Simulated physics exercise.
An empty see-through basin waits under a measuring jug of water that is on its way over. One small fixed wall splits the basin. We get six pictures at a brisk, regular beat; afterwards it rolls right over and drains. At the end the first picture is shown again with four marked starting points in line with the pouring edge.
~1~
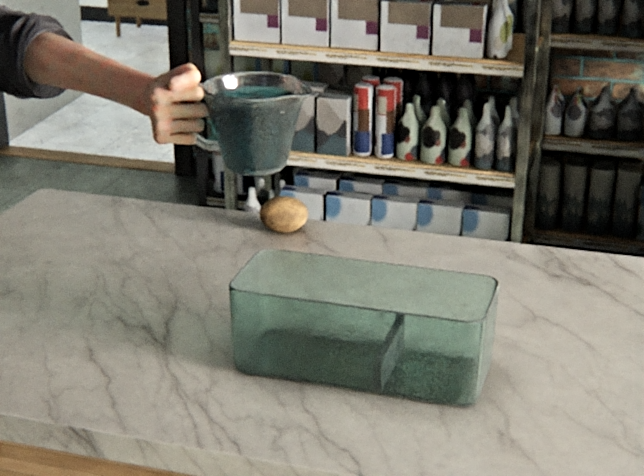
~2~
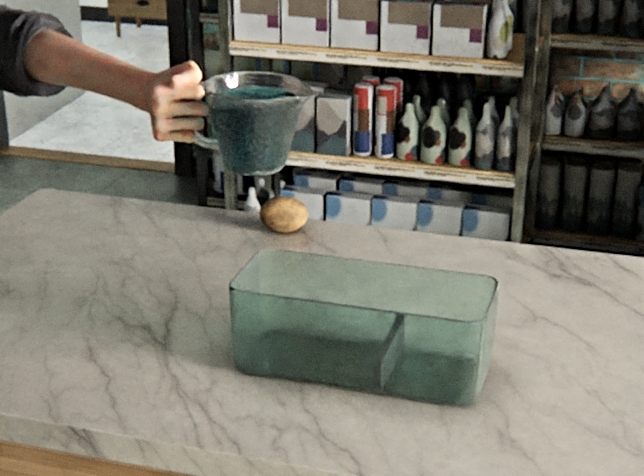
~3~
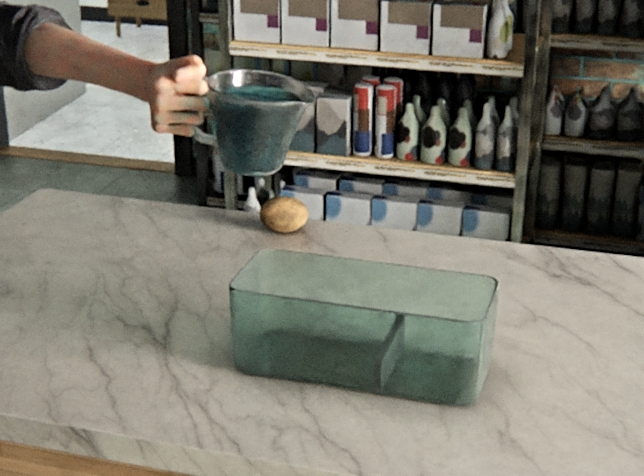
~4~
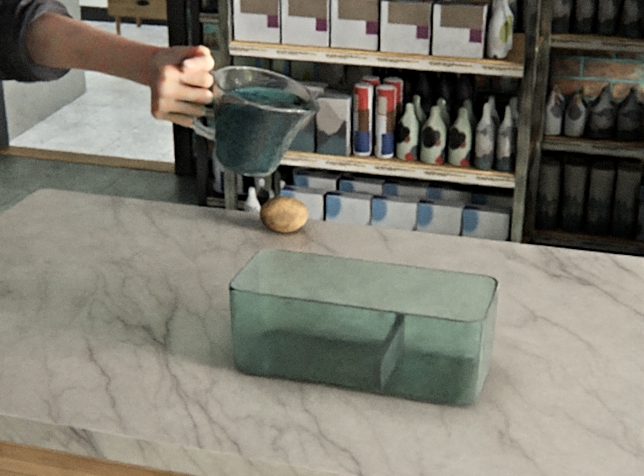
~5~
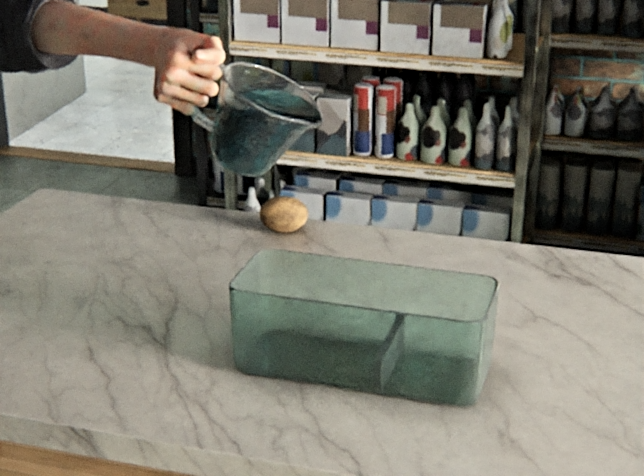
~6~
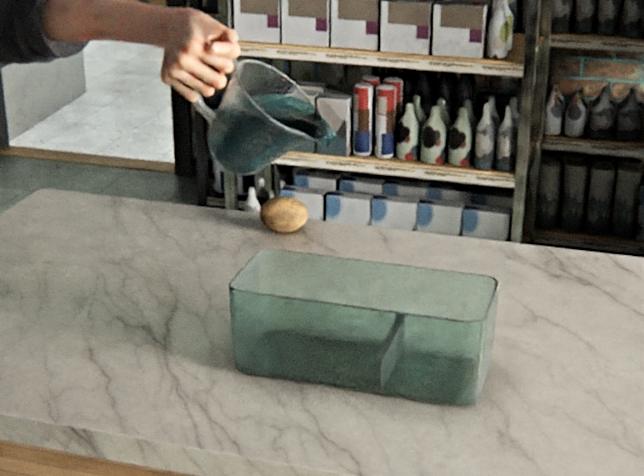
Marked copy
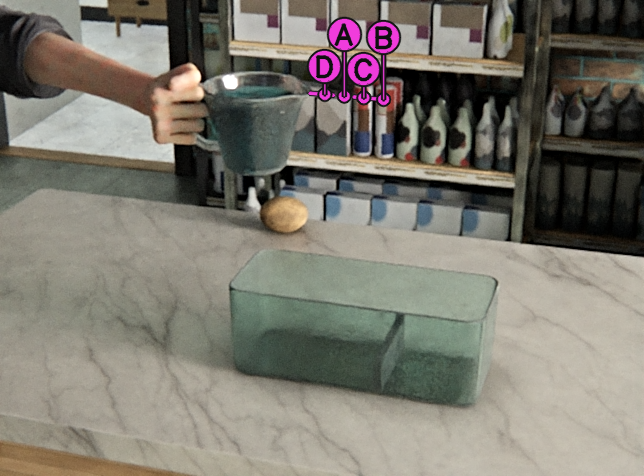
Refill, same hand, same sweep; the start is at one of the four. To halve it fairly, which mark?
Choose A.
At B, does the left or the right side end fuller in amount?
The right side.
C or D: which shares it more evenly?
That is dot D.
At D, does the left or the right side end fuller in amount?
The left one.
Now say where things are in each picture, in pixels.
Upright, lip at (310, 93); basin from (235, 367) to (479, 404); top of the wall at (390, 337); nothing has left yet, in the first frame.
Upright, lip at (311, 95); nothing has left yet, in the second frame.
Tipped about 7°, lip at (314, 100); nothing has left yet, in the third frame.
Tipped about 15°, lip at (318, 110); nothing has left yet, in the fourth frame.
Tipped about 26°, lip at (321, 123); nothing has left yet, in the fifth frame.
Tipped about 39°, lip at (321, 138); water is over the lip, down to (327, 142), in the sixth frame.
In magenta, A at (344, 96); B at (383, 99); C at (363, 97); D at (324, 94).
With A, about 42 % ends left of the wall and 55 % right of it; 3 % is lost outside.
With B, about 13 % ends left of the wall and 82 % right of it; 5 % is lost outside.
With C, about 13 % ends left of the wall and 84 % right of it.
With D, about 73 % ends left of the wall and 22 % right of it; 4 % is lost outside.
